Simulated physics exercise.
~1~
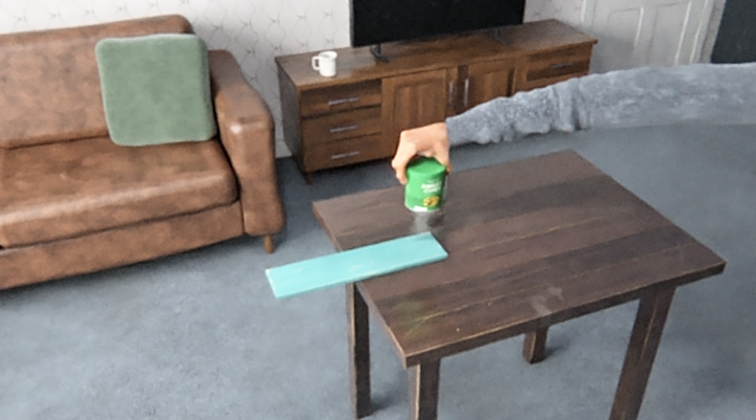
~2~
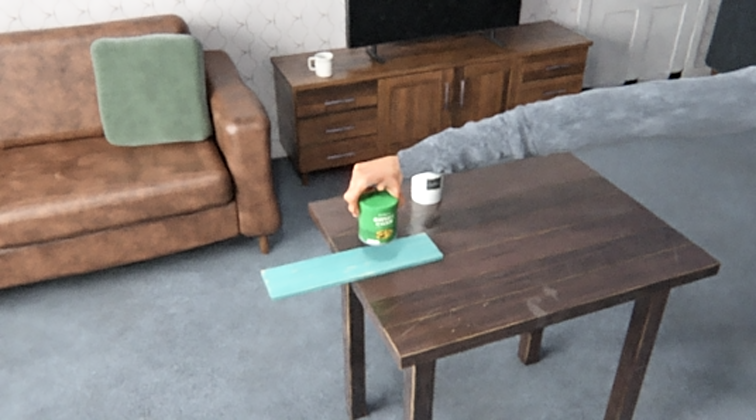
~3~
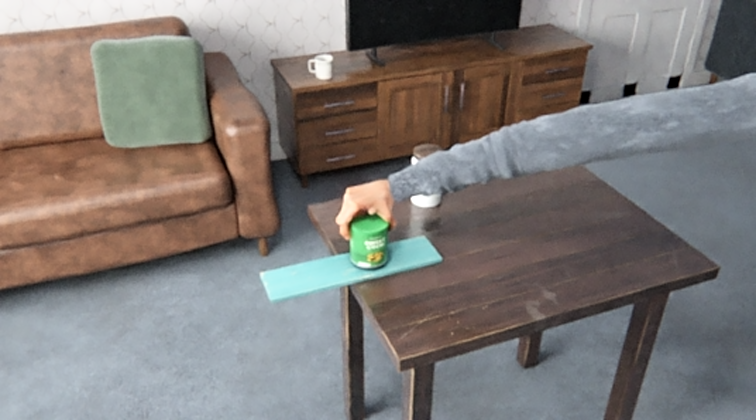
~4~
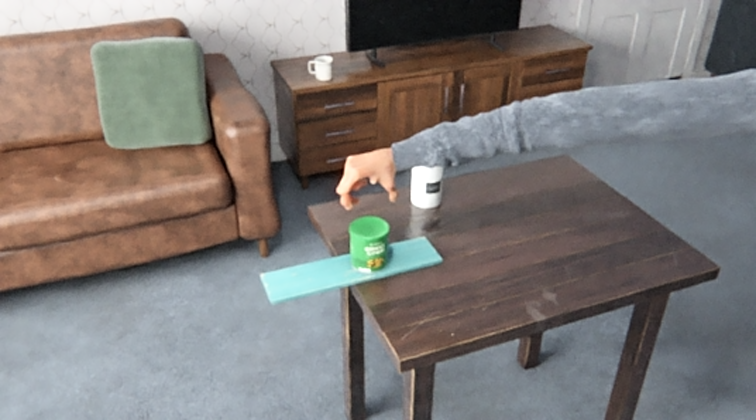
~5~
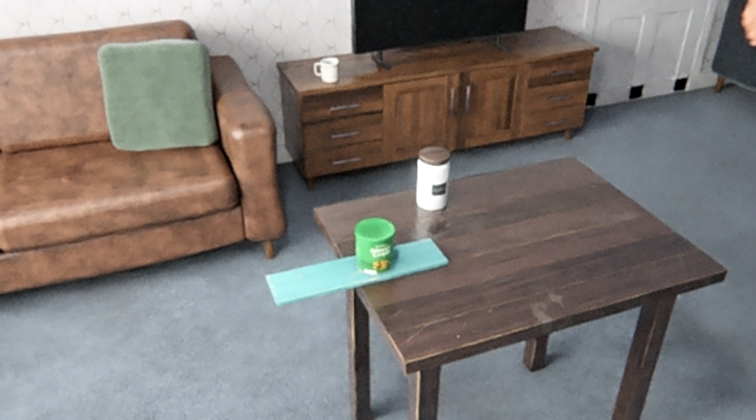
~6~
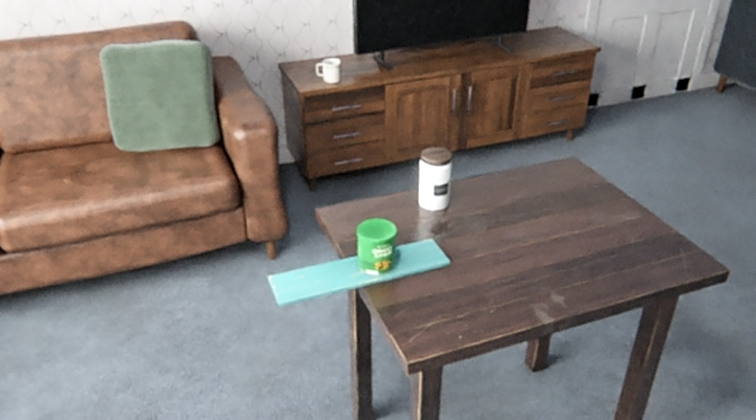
At first, a hand holds a green tin above a dark wooden table, where a turquoise plank juts out past the left edge. The hand carries the tin left and down toward the plank, revealing a white jar standing farther back on the table. It then lowers the tin onto the plank, close to the table's edge. The fingers let go, and the hand lifts and draws back to the right. The plank does not tip, and at the end the tin rests on it while the white jar stands undisturbed behind.
